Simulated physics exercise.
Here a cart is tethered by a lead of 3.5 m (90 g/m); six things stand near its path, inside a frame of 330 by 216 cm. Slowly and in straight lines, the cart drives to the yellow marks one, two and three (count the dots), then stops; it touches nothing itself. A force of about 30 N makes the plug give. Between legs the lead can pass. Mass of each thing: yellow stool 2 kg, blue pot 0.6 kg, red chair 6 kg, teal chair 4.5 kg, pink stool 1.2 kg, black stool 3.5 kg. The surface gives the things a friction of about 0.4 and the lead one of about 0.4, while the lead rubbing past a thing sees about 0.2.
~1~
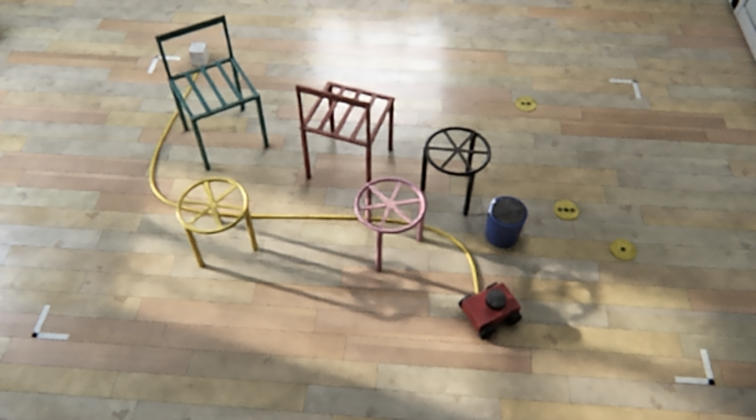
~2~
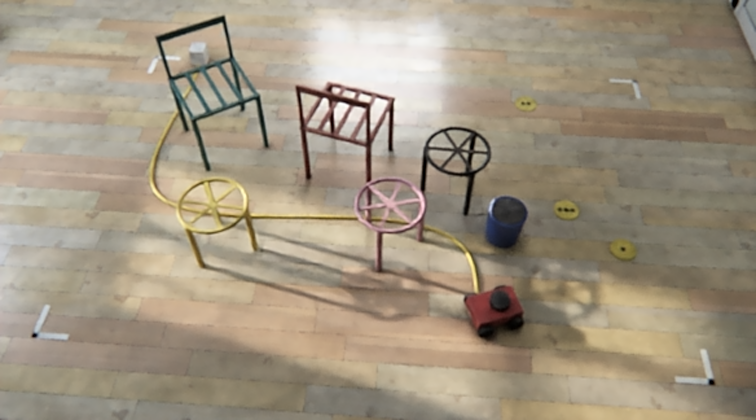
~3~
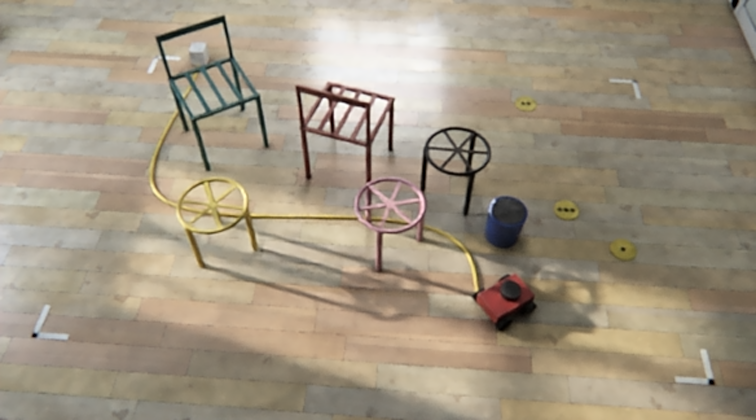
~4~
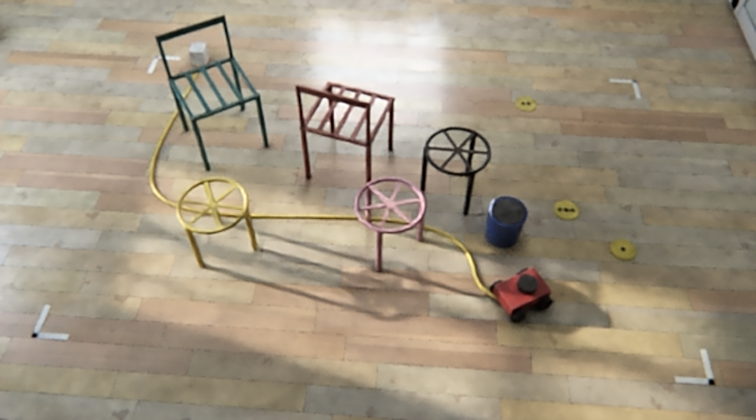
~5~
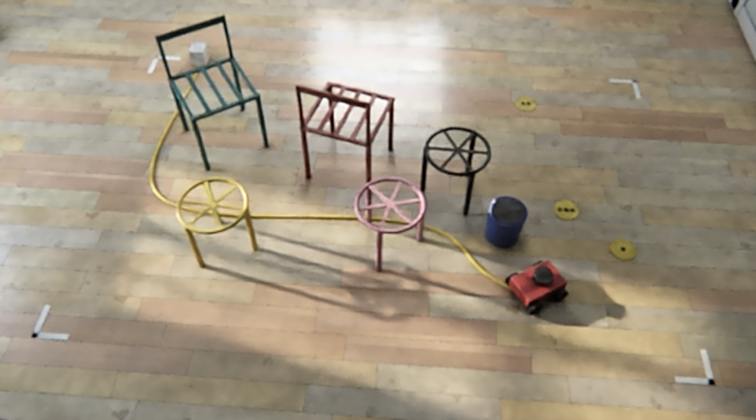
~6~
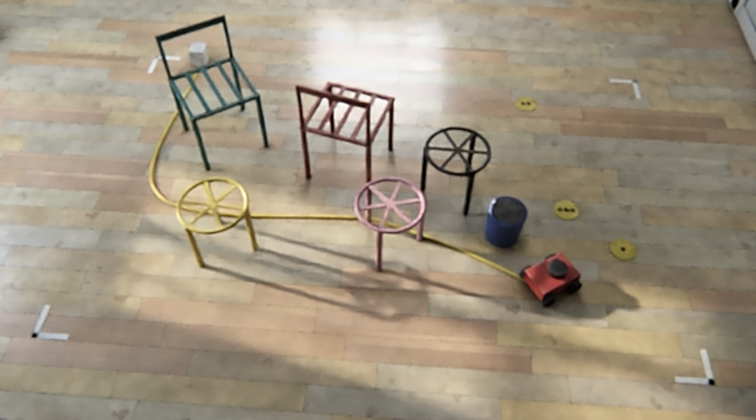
A small red cart rolled slowly to the right and slightly away across the wooden floor, past a blue pot, drawing the yellow lead behind it straighter while the chairs and stools stayed still.
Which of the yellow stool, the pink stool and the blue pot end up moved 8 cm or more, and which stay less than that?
Outcome: The yellow stool stays under that, the pink stool stays under that, the blue pot moves that far.
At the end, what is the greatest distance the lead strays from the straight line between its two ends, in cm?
I'd say somewhere around 80 cm at its widest.
Next, cart at (609, 228), 2 N at the fixed end; nothing else has moved.
Then, cart at (553, 145), 3 N at the fixed end; blue pot 23 cm off its start.
After that, cart at (538, 134), lead slack at the fixed end; blue pot 45 cm off its start at (469, 153), black stool 11 cm off its start at (451, 136).
Later, cart at (566, 209), lead slack at the fixed end; blue pot 45 cm off its start, black stool 11 cm off its start.
At the end, cart at (566, 209), lead slack at the fixed end; blue pot 45 cm off its start at (469, 153), pink stool 0 cm off its start at (391, 203), yellow stool 0 cm off its start at (213, 204), black stool 11 cm off its start at (451, 136).
